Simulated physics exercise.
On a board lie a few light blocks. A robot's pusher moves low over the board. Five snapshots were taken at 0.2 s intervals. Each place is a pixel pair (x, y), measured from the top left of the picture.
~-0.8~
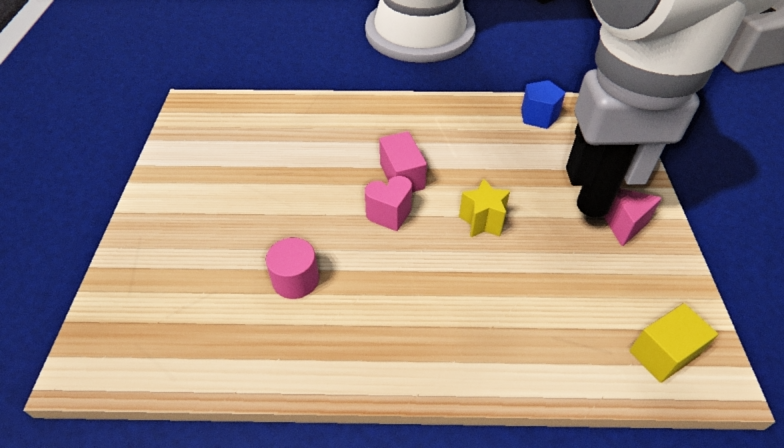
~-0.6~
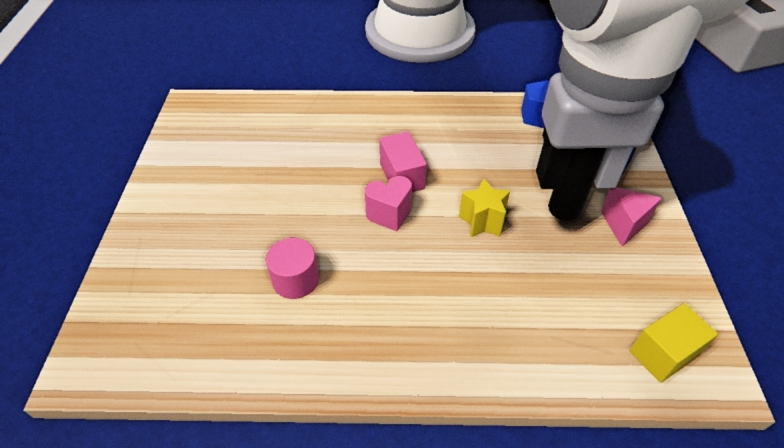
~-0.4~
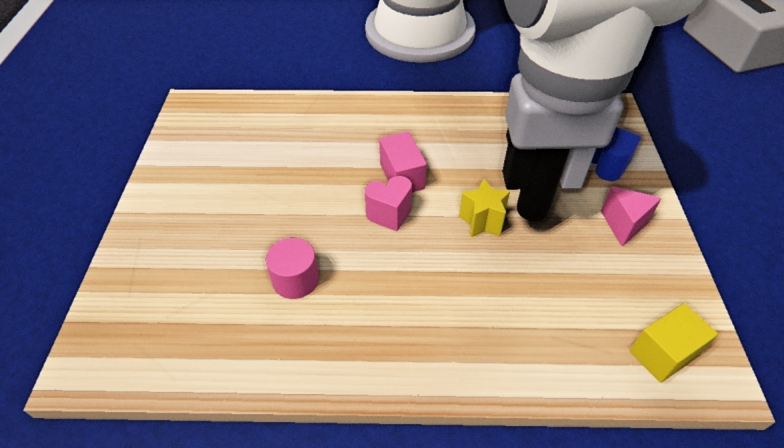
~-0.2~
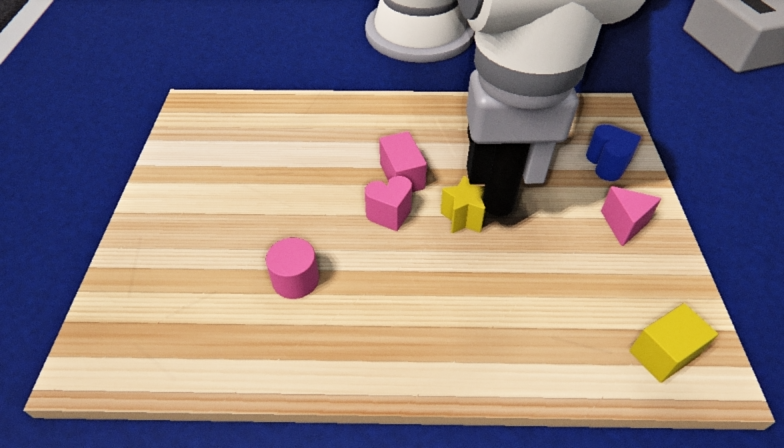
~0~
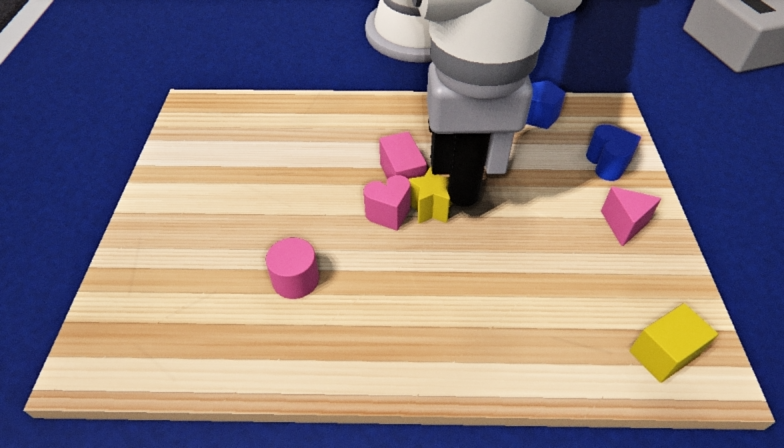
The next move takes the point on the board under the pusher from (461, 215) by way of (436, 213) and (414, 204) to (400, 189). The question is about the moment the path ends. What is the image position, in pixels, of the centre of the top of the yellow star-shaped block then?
I expect it at (375, 153).
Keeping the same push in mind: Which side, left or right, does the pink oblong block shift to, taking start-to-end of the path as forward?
Shifted right.
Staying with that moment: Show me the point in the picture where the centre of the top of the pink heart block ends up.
Near (345, 176).
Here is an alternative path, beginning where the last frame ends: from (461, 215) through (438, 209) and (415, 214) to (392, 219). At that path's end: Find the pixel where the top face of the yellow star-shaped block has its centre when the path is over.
I'd guess (379, 174).
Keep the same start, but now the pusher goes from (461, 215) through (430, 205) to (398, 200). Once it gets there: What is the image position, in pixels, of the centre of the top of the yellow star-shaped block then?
Put as a pixel place, it's (371, 166).
The first path, step by step. Halfway along, pusher (425, 191); pink heart block (361, 183), turned 20° anticlockwise; pink oblong block (384, 141); yellow star-shaped block (399, 172), turned 15° clockwise.
At the end, pusher (400, 171); pink heart block (345, 176), turned 55° anticlockwise; pink oblong block (361, 124); yellow star-shaped block (375, 153), turned 20° clockwise.
